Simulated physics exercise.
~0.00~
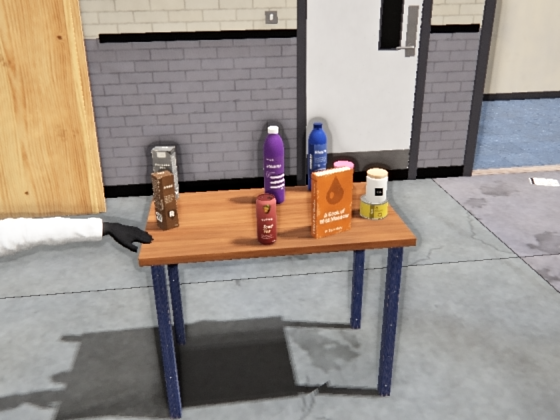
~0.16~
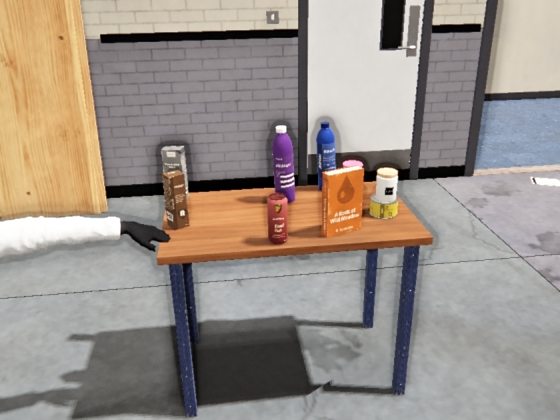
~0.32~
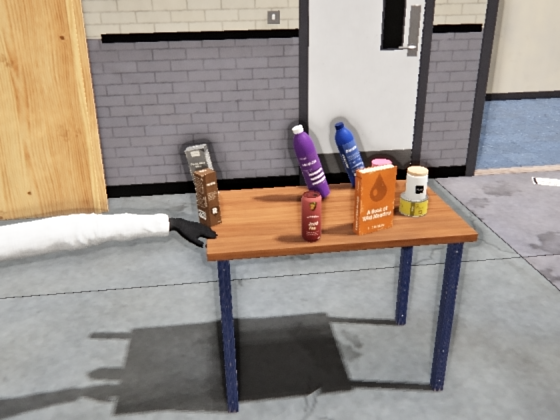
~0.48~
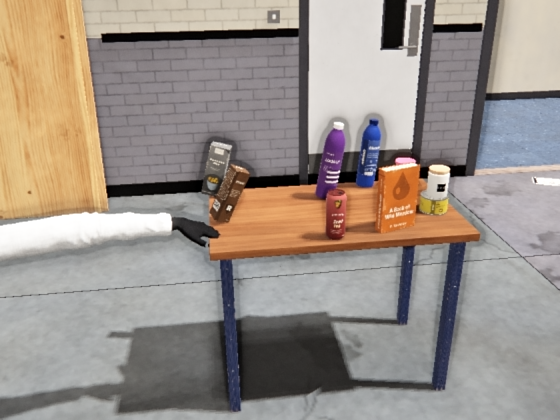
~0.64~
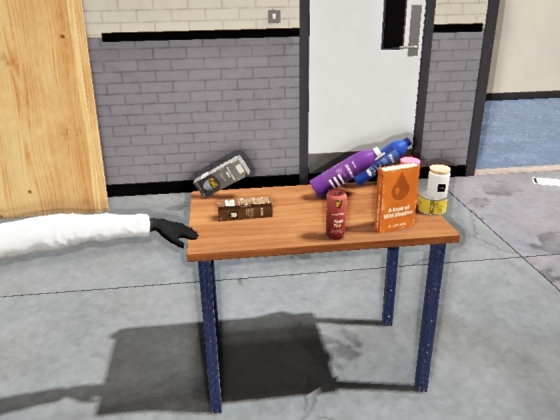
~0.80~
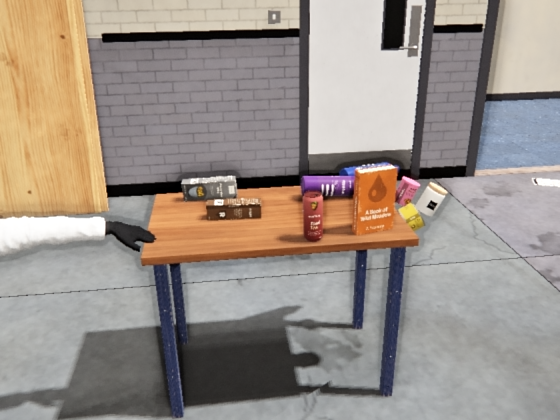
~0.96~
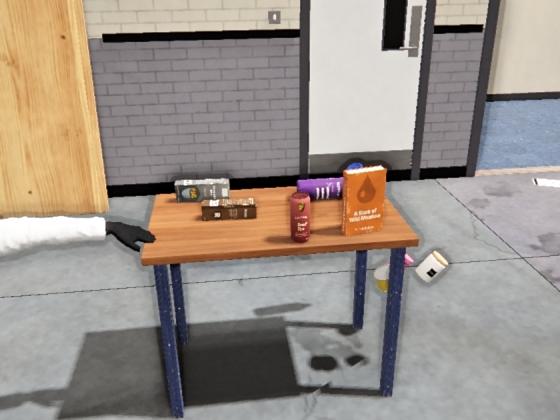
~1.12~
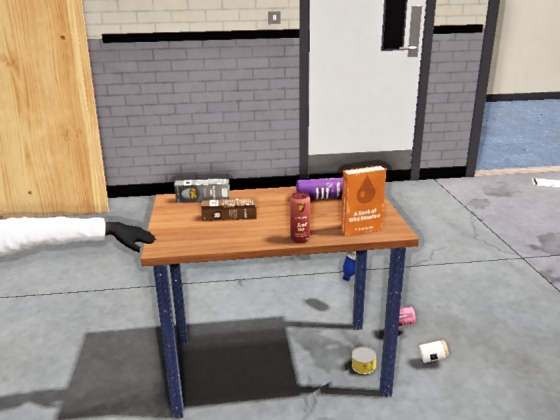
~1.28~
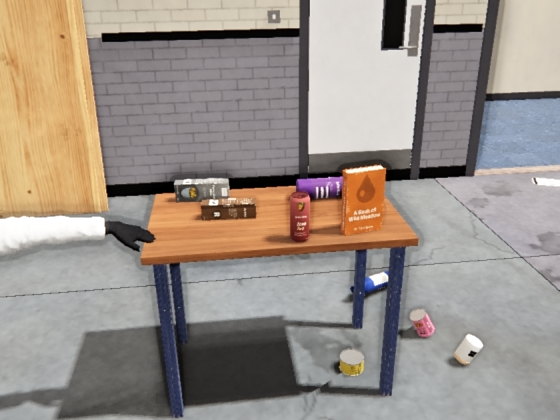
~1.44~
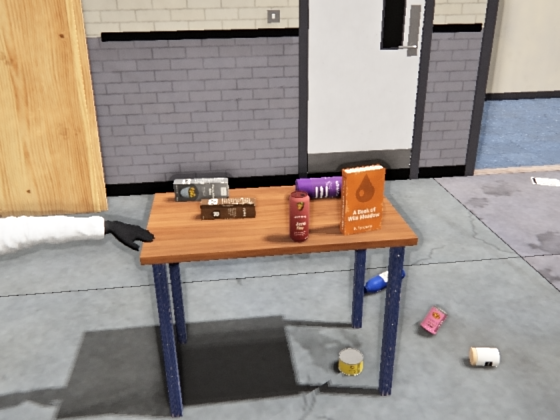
At first, a white-sleeved arm with a black glove reaches from the left to the edge of a wooden table holding bottles, cartons, a red can, an orange book and small containers. The table slides right, and the taller items begin to lean. It then moves back left as the brown and grey cartons and the purple bottle topple onto the tabletop. The white jar, pink tin, yellow tub and blue bottle drop off the right and back edges and scatter on the floor. Finally, the red can and orange book still stand among the fallen items.
